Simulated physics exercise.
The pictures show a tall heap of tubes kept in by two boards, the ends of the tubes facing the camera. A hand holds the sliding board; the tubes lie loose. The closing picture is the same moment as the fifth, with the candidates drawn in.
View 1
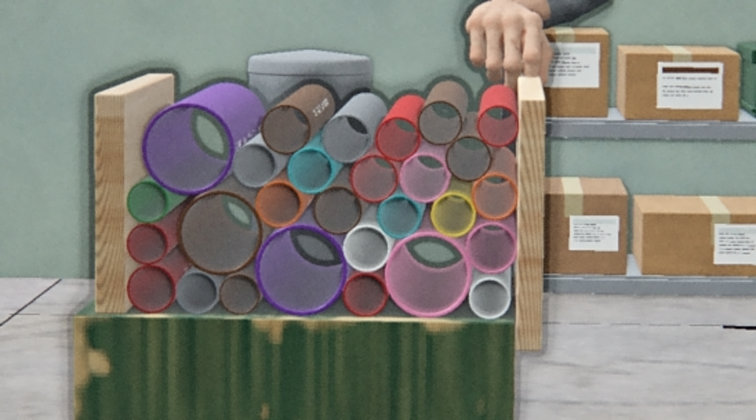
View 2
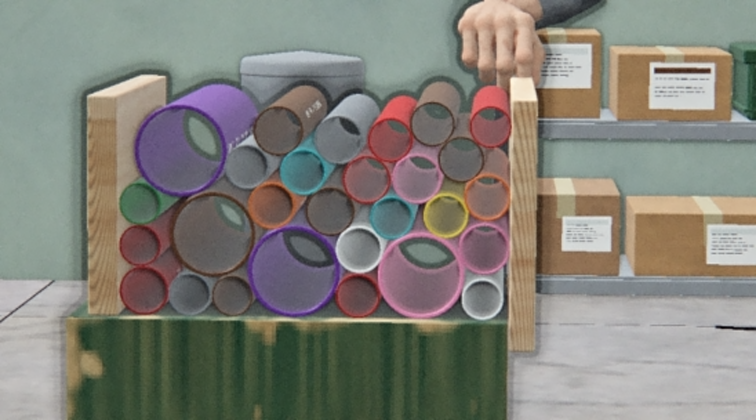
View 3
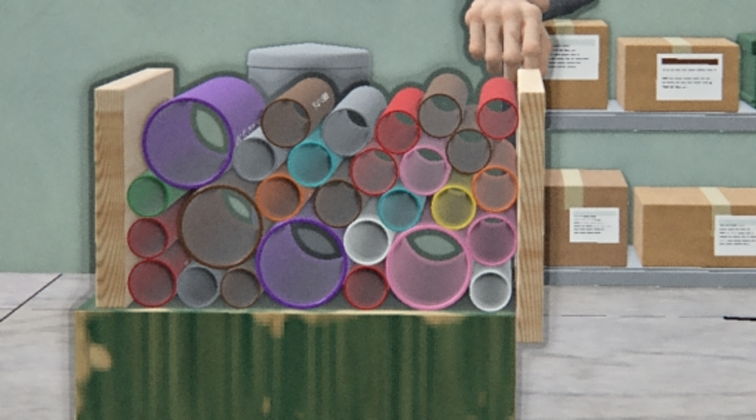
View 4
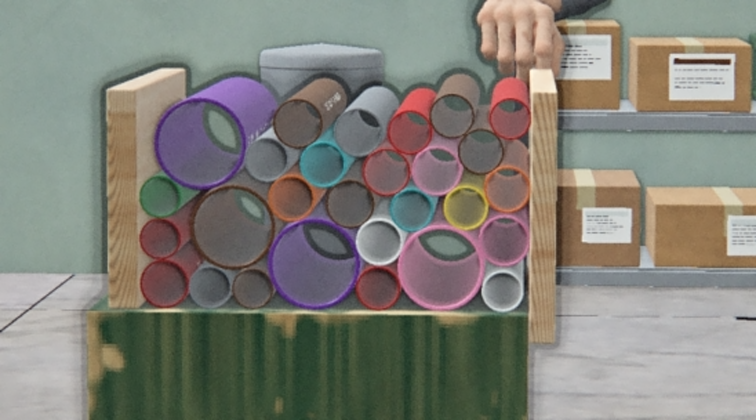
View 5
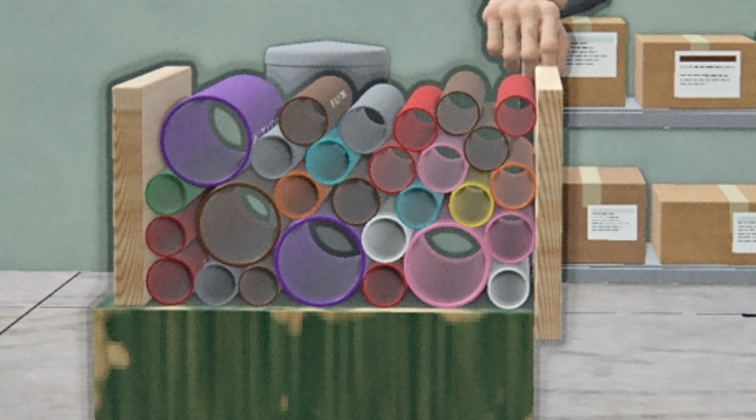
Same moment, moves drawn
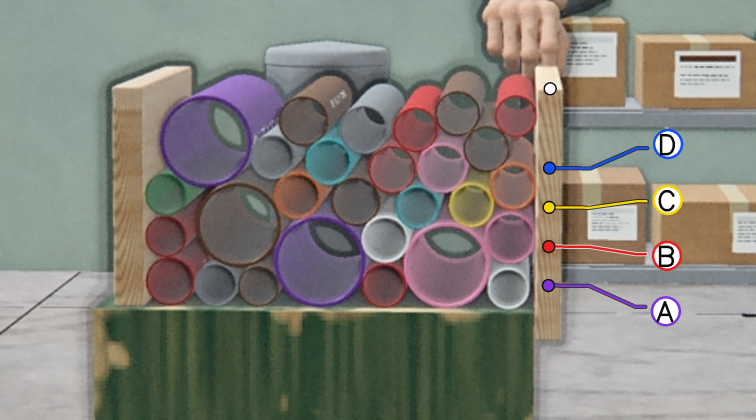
A hand stays on the right board beside stacked, colourful tubes as the view shifts slightly.
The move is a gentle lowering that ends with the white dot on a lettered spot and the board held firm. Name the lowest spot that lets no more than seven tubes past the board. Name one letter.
It can be let down to B.
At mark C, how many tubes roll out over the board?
The count is one.
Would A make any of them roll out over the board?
Yes.
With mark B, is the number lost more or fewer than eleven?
At B, fewer than eleven.
On the marked copy, A at (548, 286); B at (549, 247); C at (549, 207); D at (549, 168); the white dot at (550, 89).
Taking B. A third of the way, top of the board (537, 164).
Two thirds of the way, top of the board (536, 245).
When it is over, top of the board (536, 245), about four out over the board.
As for the rest, A eight out over the board; C one out over the board; D none out over the board.
